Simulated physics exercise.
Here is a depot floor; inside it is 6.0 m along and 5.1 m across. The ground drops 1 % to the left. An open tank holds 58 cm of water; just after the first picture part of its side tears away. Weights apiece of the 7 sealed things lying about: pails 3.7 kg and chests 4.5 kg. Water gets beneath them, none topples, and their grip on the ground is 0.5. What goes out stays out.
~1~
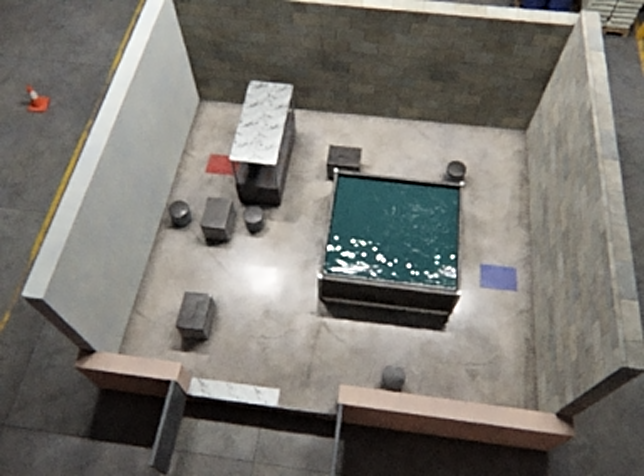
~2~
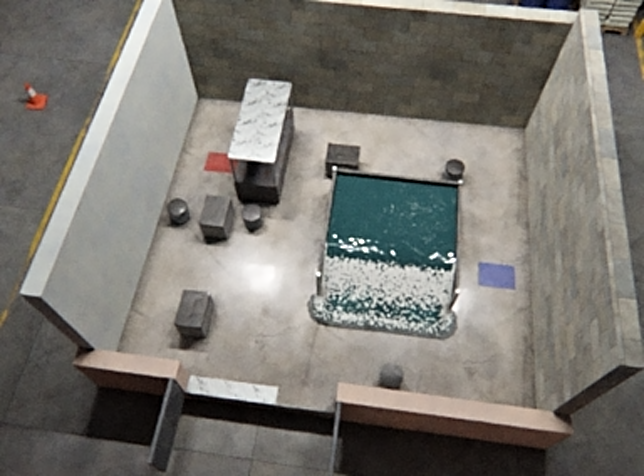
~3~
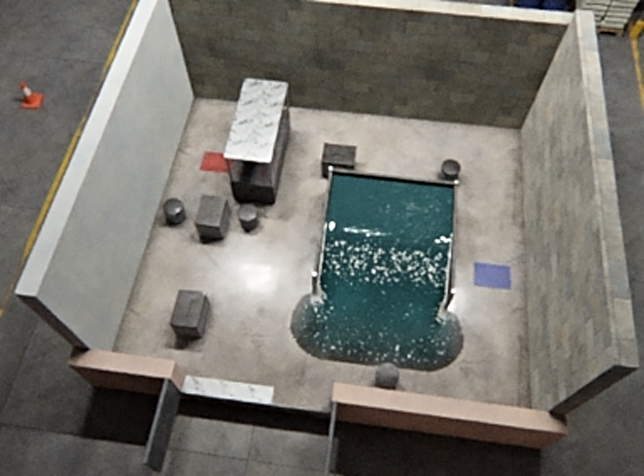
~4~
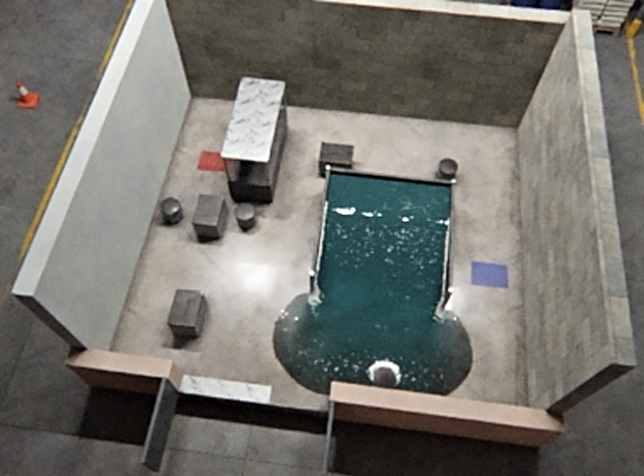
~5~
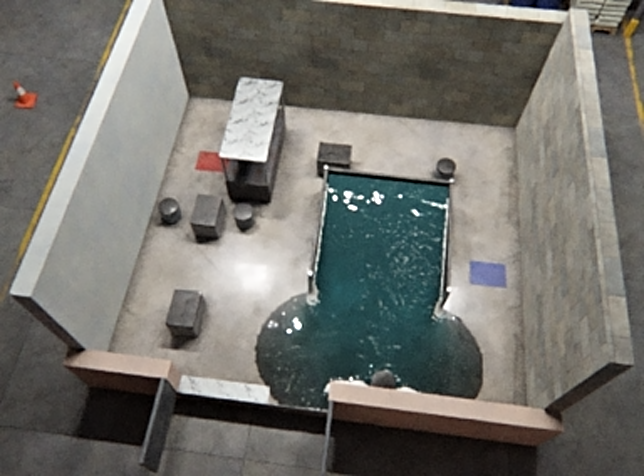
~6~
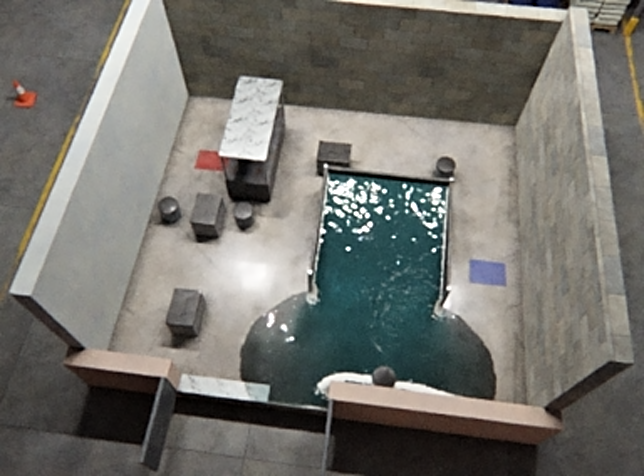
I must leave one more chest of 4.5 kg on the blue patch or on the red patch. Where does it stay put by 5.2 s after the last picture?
On the red patch.
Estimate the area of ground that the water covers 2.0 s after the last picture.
About 14 m2.
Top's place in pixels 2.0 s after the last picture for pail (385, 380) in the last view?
Around (484, 359).
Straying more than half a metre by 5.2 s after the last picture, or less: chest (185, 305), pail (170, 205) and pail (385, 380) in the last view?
In turn: Past it, over, past it.
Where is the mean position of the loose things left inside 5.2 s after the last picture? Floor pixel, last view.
Near (291, 180).
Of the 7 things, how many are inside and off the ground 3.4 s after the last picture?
At that moment 2.
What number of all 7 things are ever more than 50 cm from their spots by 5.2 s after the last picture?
That makes 4.
Then, 0.5 s after the last picture on blue it would be 0 cm off in 0 cm of water; on red it would be 0 cm off in 0 cm of water.
Then, 2.0 s after the last picture on blue it would be 76 cm off in 4 cm of water; on red it would be 0 cm off in 0 cm of water.
Then, 3.4 s after the last picture on blue it would be 267 cm off in 12 cm of water; on red it would be 0 cm off in 0 cm of water.
Then, 5.2 s after the last picture on blue it would be 292 cm off in 7 cm of water; on red it would be 5 cm off in 2 cm of water.
